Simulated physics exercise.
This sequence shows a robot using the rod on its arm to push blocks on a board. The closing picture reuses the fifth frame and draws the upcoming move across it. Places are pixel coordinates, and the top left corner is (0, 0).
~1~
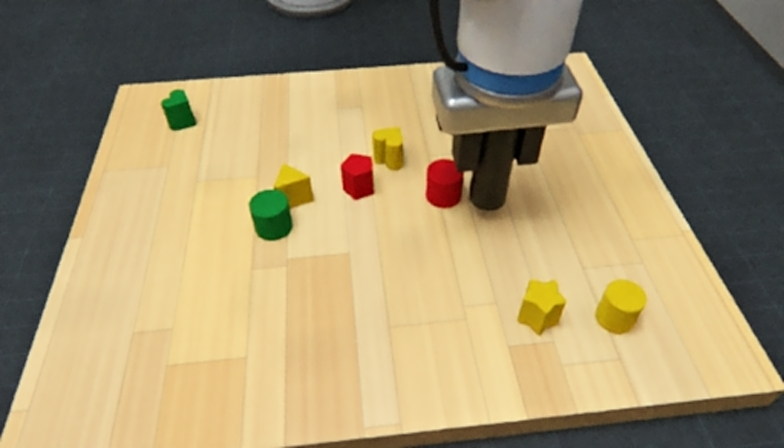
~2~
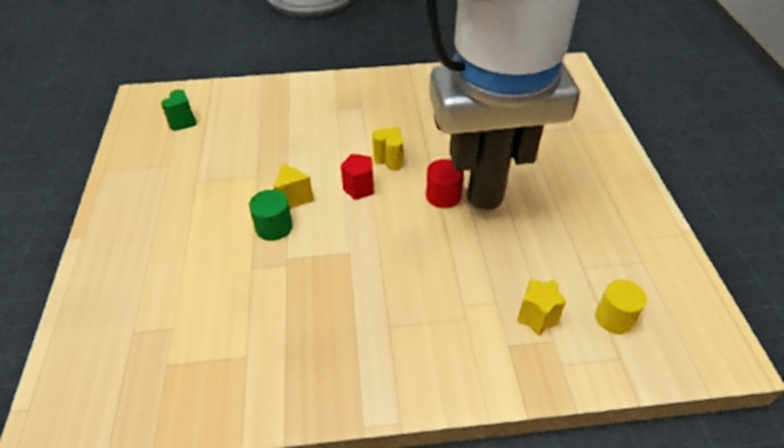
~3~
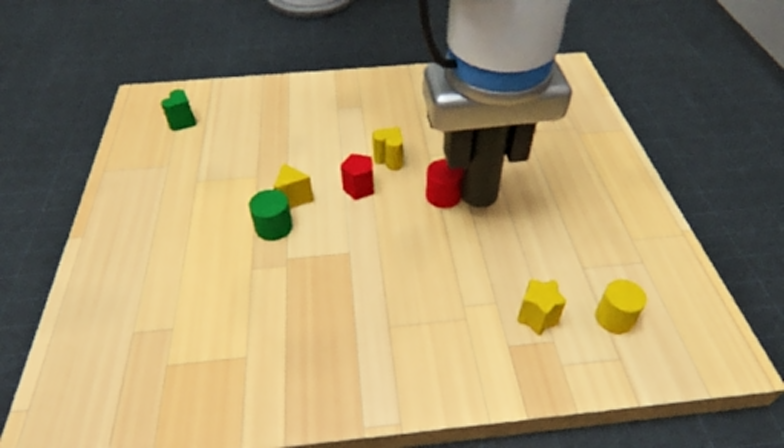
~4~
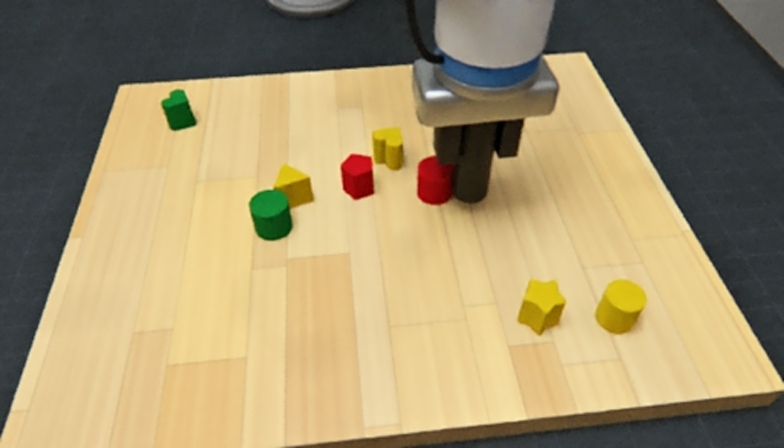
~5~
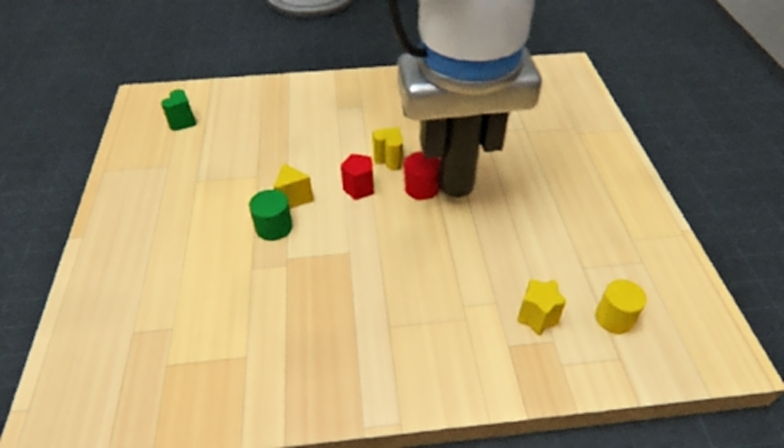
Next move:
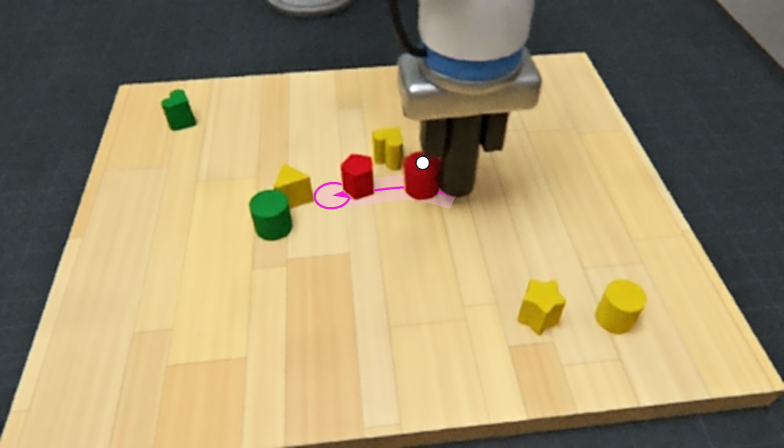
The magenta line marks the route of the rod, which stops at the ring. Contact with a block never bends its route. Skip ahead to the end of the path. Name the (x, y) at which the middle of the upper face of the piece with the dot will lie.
So, by the moment the path ends, you'll find the top centre of the piece with the dot at (346, 144).
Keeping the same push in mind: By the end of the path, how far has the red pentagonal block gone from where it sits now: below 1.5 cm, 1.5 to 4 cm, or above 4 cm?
More than 4 cm.
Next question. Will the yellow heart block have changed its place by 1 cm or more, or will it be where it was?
It shifts.
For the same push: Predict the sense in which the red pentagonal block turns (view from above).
Direction: Anticlockwise.
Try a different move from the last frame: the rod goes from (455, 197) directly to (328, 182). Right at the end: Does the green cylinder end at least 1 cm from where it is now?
Answer: No.
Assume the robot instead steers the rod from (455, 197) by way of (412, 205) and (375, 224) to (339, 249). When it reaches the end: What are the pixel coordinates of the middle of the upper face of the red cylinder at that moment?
By then it is at (390, 159).
Path on the board, from (455, 197) via (415, 188) and (374, 190), ending at (332, 195); the dot is on the red cylinder.
The first path, step by step. One third of the way, rod (415, 176); red pentagonal block (352, 164), turned 20° anticlockwise; yellow heart block (383, 130), turned 35° clockwise; red cylinder (382, 153).
Two thirds of the way, rod (373, 179); red pentagonal block (337, 166), turned 50° anticlockwise; yellow heart block (382, 129), turned 40° clockwise; red cylinder (353, 145).
At the end, rod (331, 184); yellow triangle (274, 180), turned 25° clockwise; red pentagonal block (297, 168), turned 60° anticlockwise; yellow heart block (382, 129), turned 40° clockwise; red cylinder (346, 144).
